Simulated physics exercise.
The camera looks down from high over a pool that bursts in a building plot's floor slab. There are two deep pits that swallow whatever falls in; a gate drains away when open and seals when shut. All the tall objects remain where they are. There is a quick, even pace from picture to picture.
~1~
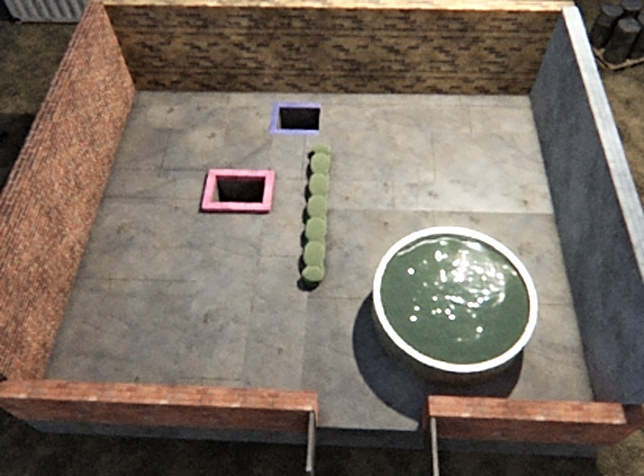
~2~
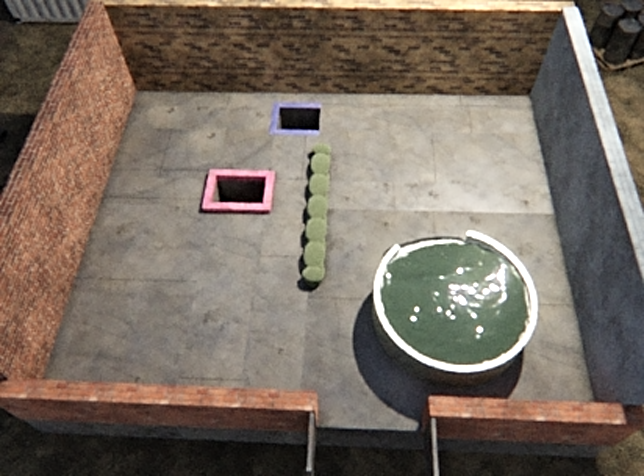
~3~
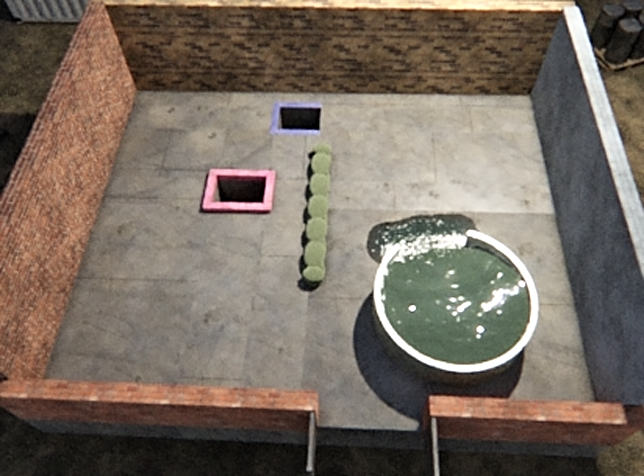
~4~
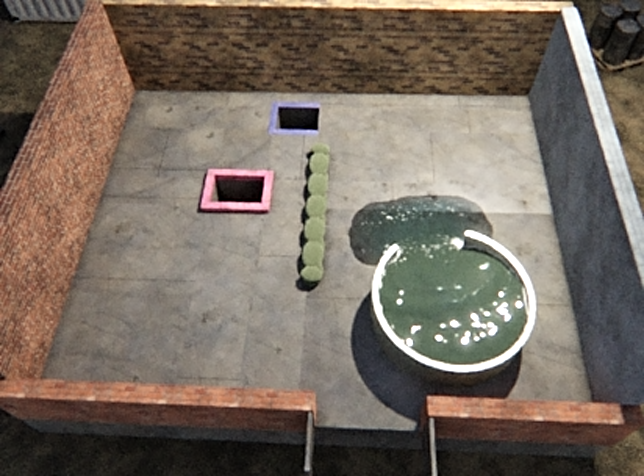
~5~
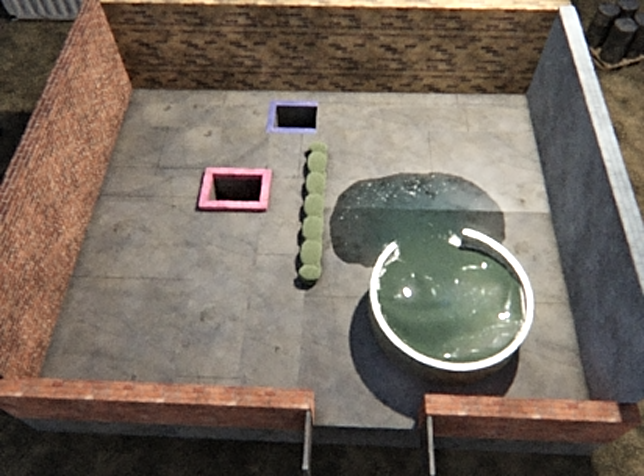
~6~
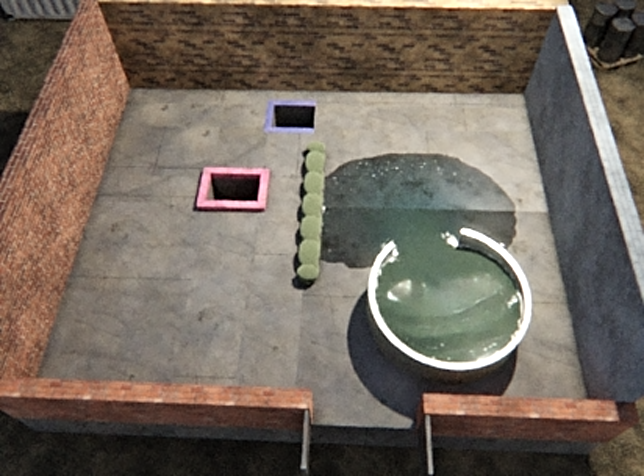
Green water breaks through the far rim of a round, white-edged pool and spreads in a widening dark sheet over the grey slab, reaching the row of green bushes. The high view looks down on a plot walled in brick and grey, and drifts very slightly. Left of the bushes is a pink-framed square opening, with a violet-framed one farther back.
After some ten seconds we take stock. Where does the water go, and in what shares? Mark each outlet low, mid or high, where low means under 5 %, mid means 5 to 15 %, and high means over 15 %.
Marks - gate: Low, pink pit: Low, blue pit: High.
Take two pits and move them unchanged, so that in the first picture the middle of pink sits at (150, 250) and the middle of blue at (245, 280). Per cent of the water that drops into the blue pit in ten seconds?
The blue pit takes 0 per cent.
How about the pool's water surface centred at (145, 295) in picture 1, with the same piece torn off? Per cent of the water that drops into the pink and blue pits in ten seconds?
Pink about 0 %, blue about 30 %.
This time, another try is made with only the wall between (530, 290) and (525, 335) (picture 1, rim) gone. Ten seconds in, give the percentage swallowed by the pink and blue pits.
Lab note - share by pit: Pink 0 %, blue 8 %.
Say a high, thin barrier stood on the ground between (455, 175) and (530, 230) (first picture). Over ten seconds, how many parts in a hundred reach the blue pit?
Blue: About 30 %.
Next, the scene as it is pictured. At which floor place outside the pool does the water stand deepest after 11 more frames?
Estimated pixel: (349, 94).
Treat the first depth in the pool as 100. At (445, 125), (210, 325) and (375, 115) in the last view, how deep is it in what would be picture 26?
I'd say close to 6, 0 and 30 percent.
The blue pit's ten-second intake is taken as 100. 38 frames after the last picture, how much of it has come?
My estimate: Close to 60 per cent.
A moment on, water covers 25 % of the floor; the gate 0 %, the pink pit 0 %, the blue pit 0 %.
Next, water covers 30 % of the floor; the gate 0 %, the pink pit 0 %, the blue pit 1 %.
Then, water covers 35 % of the floor; the gate 0 %, the pink pit 0 %, the blue pit 6 %.
Later, water covers 50 % of the floor; the gate 0 %, the pink pit 0 %, the blue pit 14 %.
In the end, water covers 65 % of the floor; the gate 1 %, the pink pit 0 %, the blue pit 24 %.
